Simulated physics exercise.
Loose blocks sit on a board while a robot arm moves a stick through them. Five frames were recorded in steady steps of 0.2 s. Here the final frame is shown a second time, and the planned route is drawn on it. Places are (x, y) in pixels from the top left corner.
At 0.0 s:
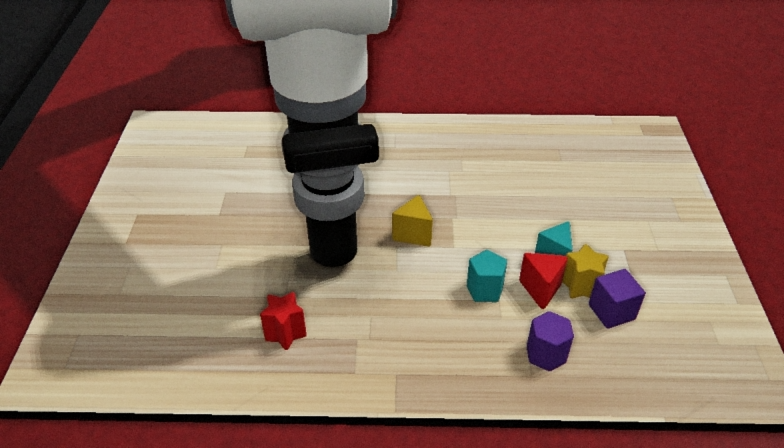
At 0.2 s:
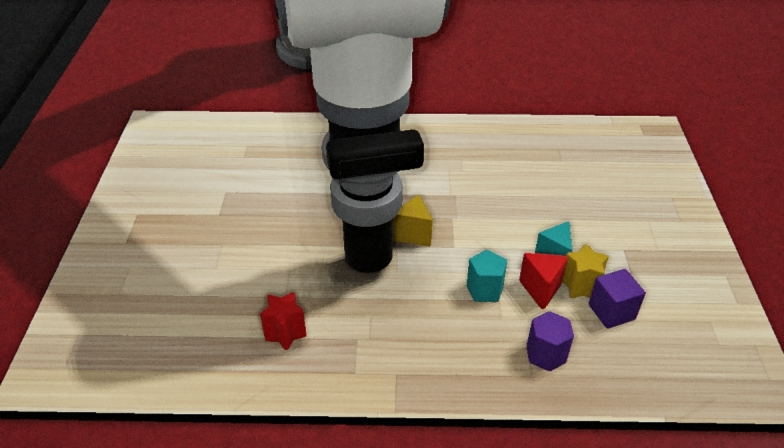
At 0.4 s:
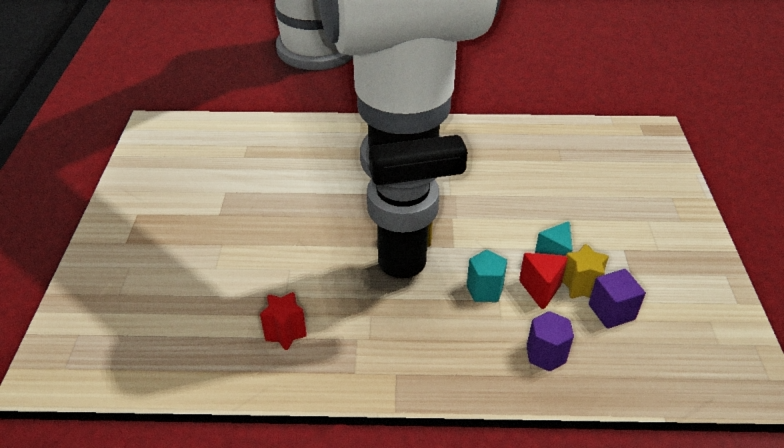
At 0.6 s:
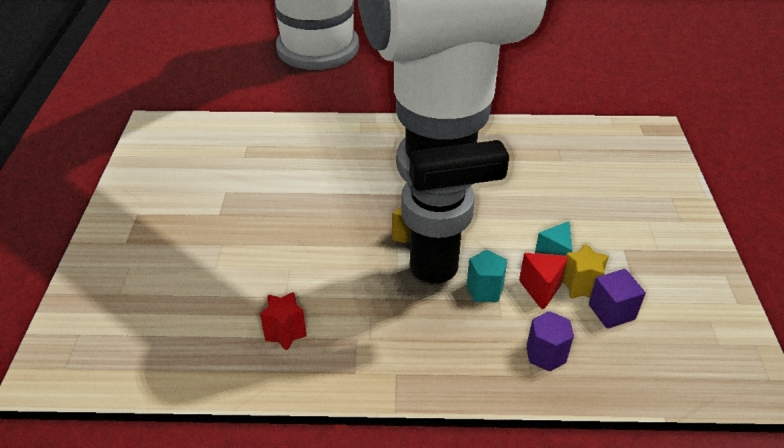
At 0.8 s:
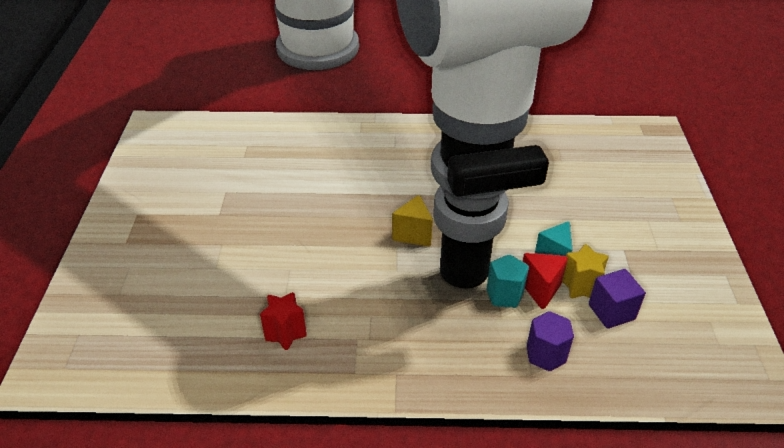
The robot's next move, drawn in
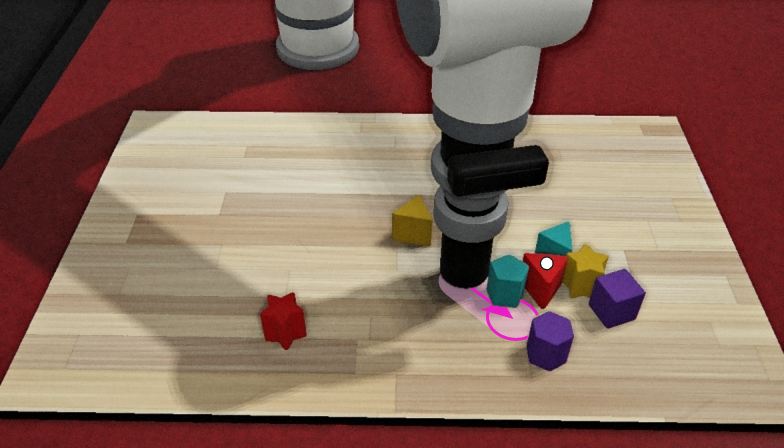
On a wooden board, a robot arm moves right and pushes the turquoise block slightly rightward.
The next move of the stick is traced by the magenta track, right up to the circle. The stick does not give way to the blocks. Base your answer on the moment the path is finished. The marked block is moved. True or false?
True.
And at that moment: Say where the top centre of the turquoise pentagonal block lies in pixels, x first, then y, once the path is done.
At roughly (563, 294).
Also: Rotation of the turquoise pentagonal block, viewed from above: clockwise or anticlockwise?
Looking down, it rotates anti-clockwise.
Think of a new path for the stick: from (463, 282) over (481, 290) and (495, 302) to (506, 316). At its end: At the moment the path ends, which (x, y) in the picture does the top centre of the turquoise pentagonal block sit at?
Around (556, 294).
The line goes straight from (463, 282) to (513, 319); the dot is on the red triangular block.
The first path, step by step. Halfway along, stick at (489, 289); turquoise pentagonal block at (538, 282), turned 15° anticlockwise; red triangular block at (562, 267), turned 30° anticlockwise; yellow star block at (592, 257).
At the end, stick at (515, 308); turquoise pentagonal block at (563, 294), turned 65° anticlockwise; red triangular block at (563, 267), turned 35° anticlockwise; purple hexagonal block unmoved; yellow star block at (593, 257).
